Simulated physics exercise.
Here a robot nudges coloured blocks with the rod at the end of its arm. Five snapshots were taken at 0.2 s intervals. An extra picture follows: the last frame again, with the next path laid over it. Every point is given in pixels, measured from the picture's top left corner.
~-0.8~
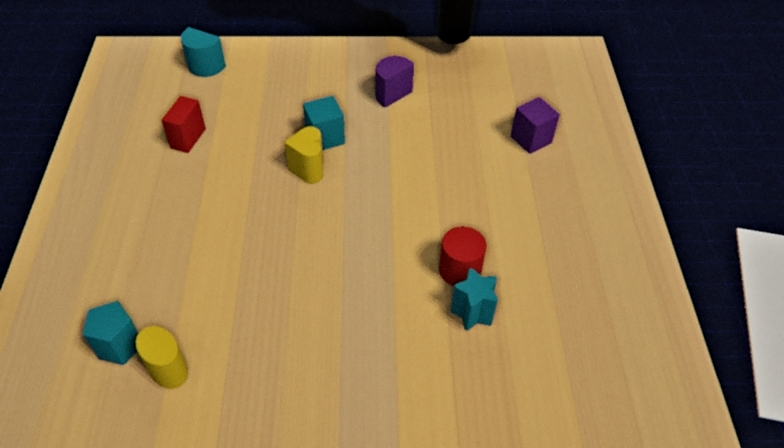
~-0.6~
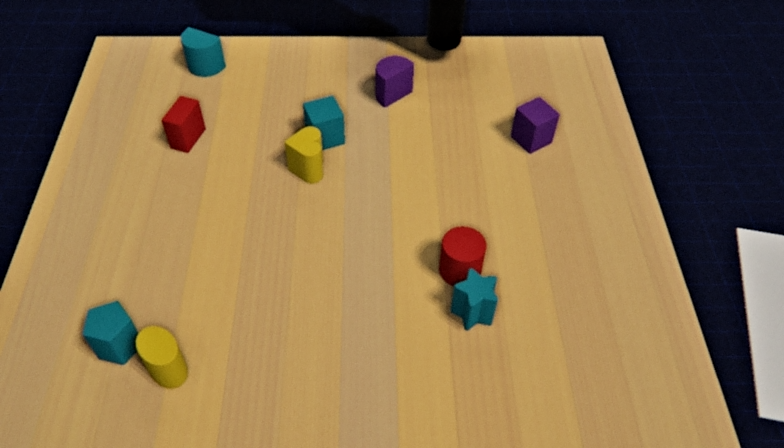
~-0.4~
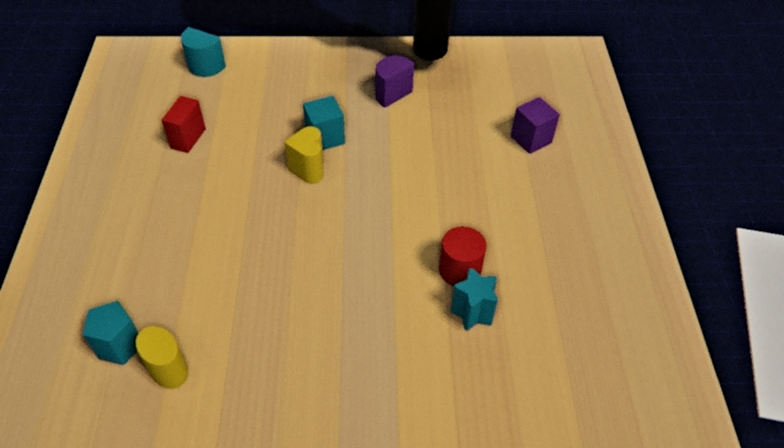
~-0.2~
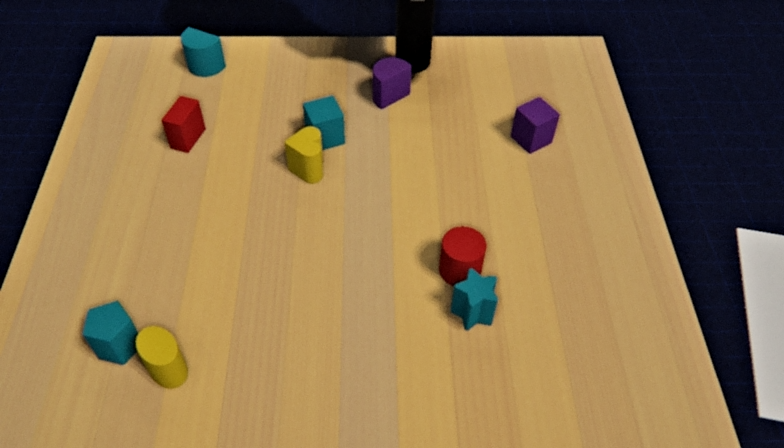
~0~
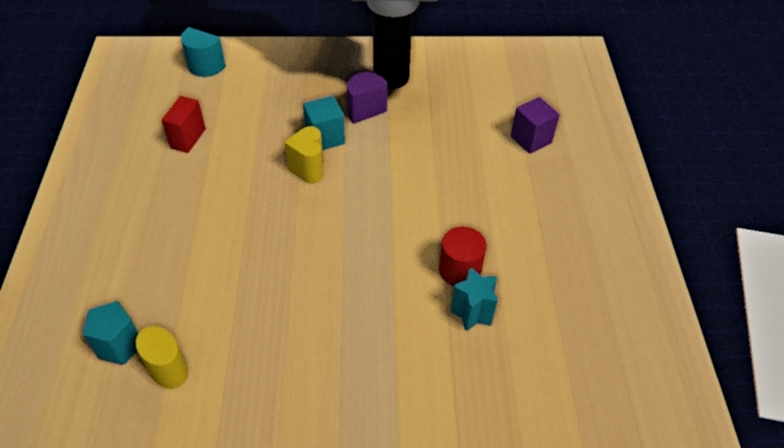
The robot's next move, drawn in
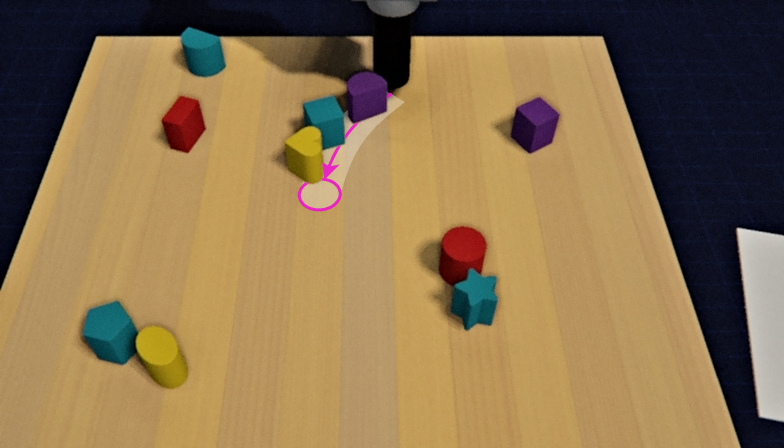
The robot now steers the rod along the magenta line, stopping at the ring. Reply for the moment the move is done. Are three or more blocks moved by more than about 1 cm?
I believe so.
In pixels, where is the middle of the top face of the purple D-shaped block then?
Just about (299, 114).
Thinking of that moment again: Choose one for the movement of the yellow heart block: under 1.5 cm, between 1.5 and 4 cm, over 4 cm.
Travel: 1.5-4 cm.
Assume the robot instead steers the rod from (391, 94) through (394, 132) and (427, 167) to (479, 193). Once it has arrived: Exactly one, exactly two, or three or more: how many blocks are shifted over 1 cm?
That push would leave one block displaced by more than about 1 cm.
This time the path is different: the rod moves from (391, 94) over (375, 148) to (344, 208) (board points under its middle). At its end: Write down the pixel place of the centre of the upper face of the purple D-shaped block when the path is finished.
Its top centre lands on (344, 101).
The line goes from (391, 94) over (359, 121) and (335, 154) to (320, 194).
On the path given first. One third of the way, rod at (358, 106); yellow heart block at (302, 146), turned 15° anticlockwise; turquoise four-sided block at (293, 116), turned 40° anticlockwise; purple D-shaped block at (323, 101), turned 45° clockwise.
Two thirds of the way, rod at (333, 140); yellow heart block at (302, 146), turned 15° anticlockwise; turquoise four-sided block at (272, 127); purple D-shaped block at (299, 114), turned 100° clockwise.
At the end, rod at (318, 179); yellow heart block at (283, 161), turned 15° clockwise; turquoise four-sided block at (272, 127); purple D-shaped block at (299, 114), turned 100° clockwise.
